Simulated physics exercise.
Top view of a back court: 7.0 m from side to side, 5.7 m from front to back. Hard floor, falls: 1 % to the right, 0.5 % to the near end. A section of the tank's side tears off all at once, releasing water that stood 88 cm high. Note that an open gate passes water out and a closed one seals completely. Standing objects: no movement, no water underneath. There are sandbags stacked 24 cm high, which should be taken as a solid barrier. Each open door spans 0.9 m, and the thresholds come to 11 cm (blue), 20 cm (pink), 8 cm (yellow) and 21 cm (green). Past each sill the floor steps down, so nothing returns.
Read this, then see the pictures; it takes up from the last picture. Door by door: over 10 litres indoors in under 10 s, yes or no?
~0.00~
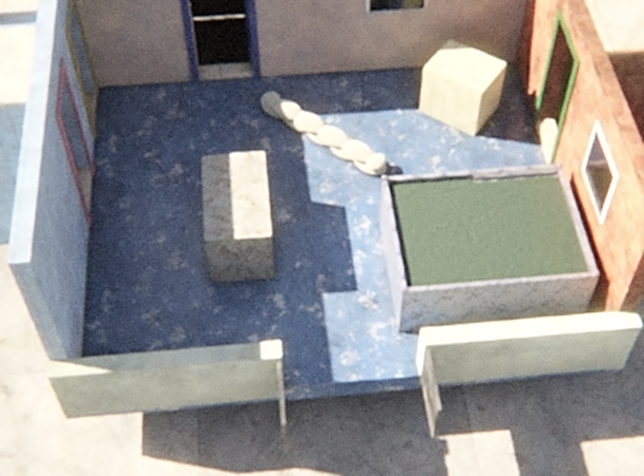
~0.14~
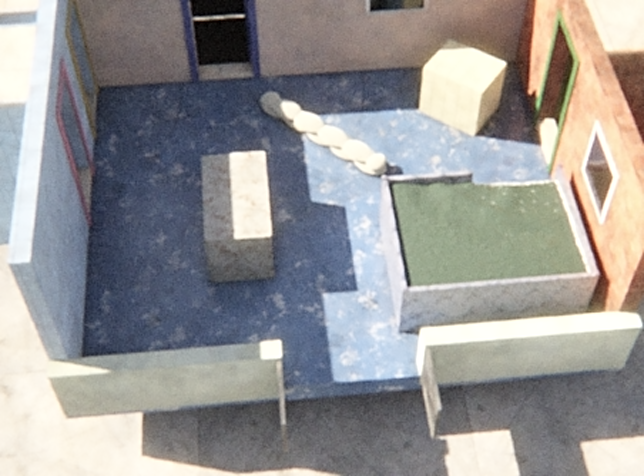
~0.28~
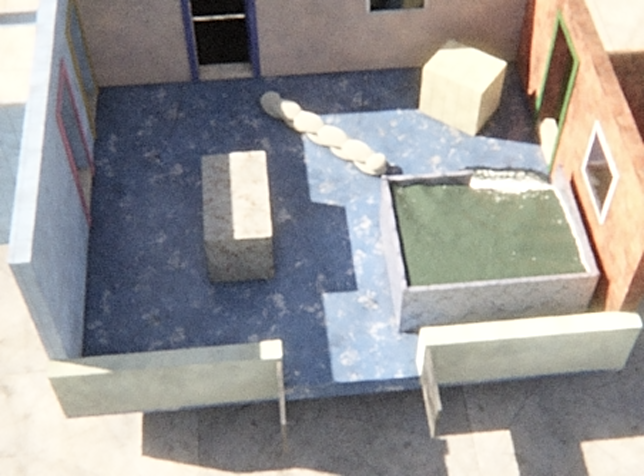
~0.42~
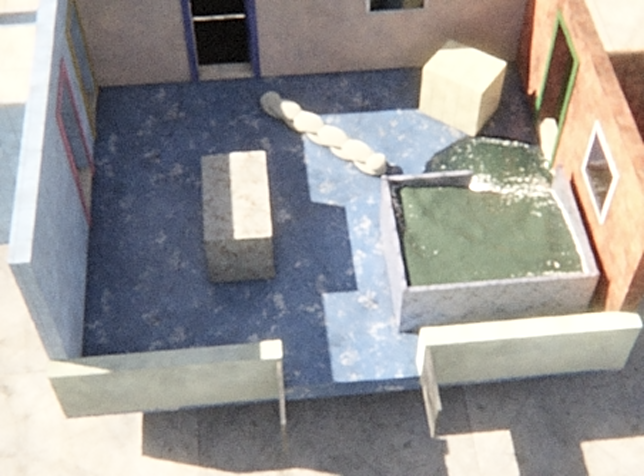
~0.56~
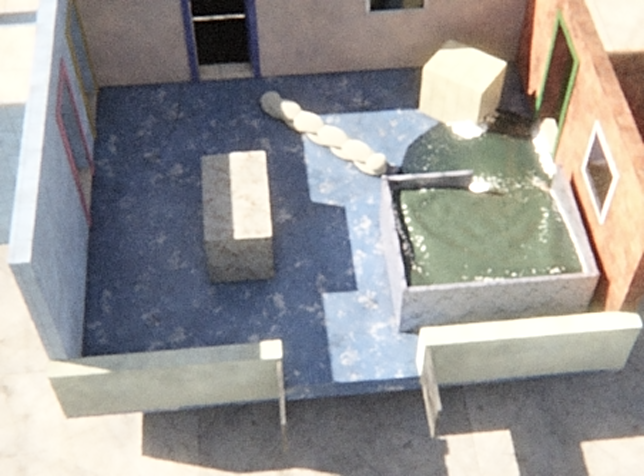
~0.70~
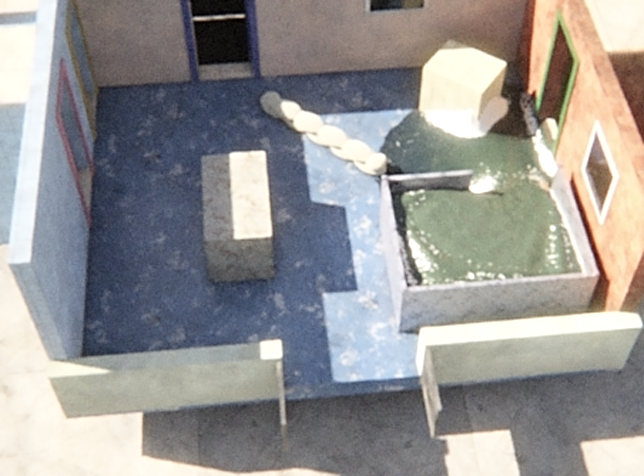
Blue door: Yes, pink door: No, yellow door: Yes, green door: Yes.
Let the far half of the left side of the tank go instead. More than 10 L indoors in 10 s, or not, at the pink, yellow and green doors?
Outcomes - pink: Not exceeded, yellow: Exceeded, green: Not exceeded.
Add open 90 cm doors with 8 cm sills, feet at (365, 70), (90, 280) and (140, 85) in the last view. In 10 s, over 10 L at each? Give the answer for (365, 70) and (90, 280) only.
Check, in order - fail / pass.
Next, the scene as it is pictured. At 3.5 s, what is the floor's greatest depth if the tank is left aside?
About 40 cm at most.
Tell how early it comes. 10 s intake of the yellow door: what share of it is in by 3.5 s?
It comes to about 20 per cent.
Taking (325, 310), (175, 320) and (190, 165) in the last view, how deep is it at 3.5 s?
Depths: About 0, 0 and 1 centimetres.
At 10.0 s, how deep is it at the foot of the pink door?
Some 5.0 centimetres of depth.
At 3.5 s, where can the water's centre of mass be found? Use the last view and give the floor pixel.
(419, 174).
After 1.4 s water covers 25 % of the floor and is deepest (72 cm) near (507, 63); blue door not reached, pink door not reached, yellow door not reached, green door 35 cm at the sill, 17 L in.
After 2.2 s water covers 30 % of the floor and is deepest (59 cm) near (510, 70); blue door 8 cm at the sill, 0 L in, pink door not reached, yellow door not reached, green door 35 cm at the sill, 55 L in.
After 3.5 s water covers 50 % of the floor and is deepest (40 cm) near (499, 71); blue door 17 cm at the sill, 28 L in, pink door 4 cm at the sill, 0 L in, yellow door 19 cm at the sill, 63 L in, green door 32 cm at the sill, 122 L in.
After 6.0 s water covers 75 % of the floor and is deepest (31 cm) near (402, 70); blue door 11 cm at the sill, 50 L in, pink door 9 cm at the sill, 0 L in, yellow door 17 cm at the sill, 278 L in, green door 24 cm at the sill, 184 L in.
After 10.0 s water covers 95 % of the floor and is deepest (18 cm) near (407, 212); blue door 6 cm at the sill, 52 L in, pink door 5 cm at the sill, 0 L in, yellow door 8 cm at the sill, 332 L in, green door 17 cm at the sill, 189 L in.
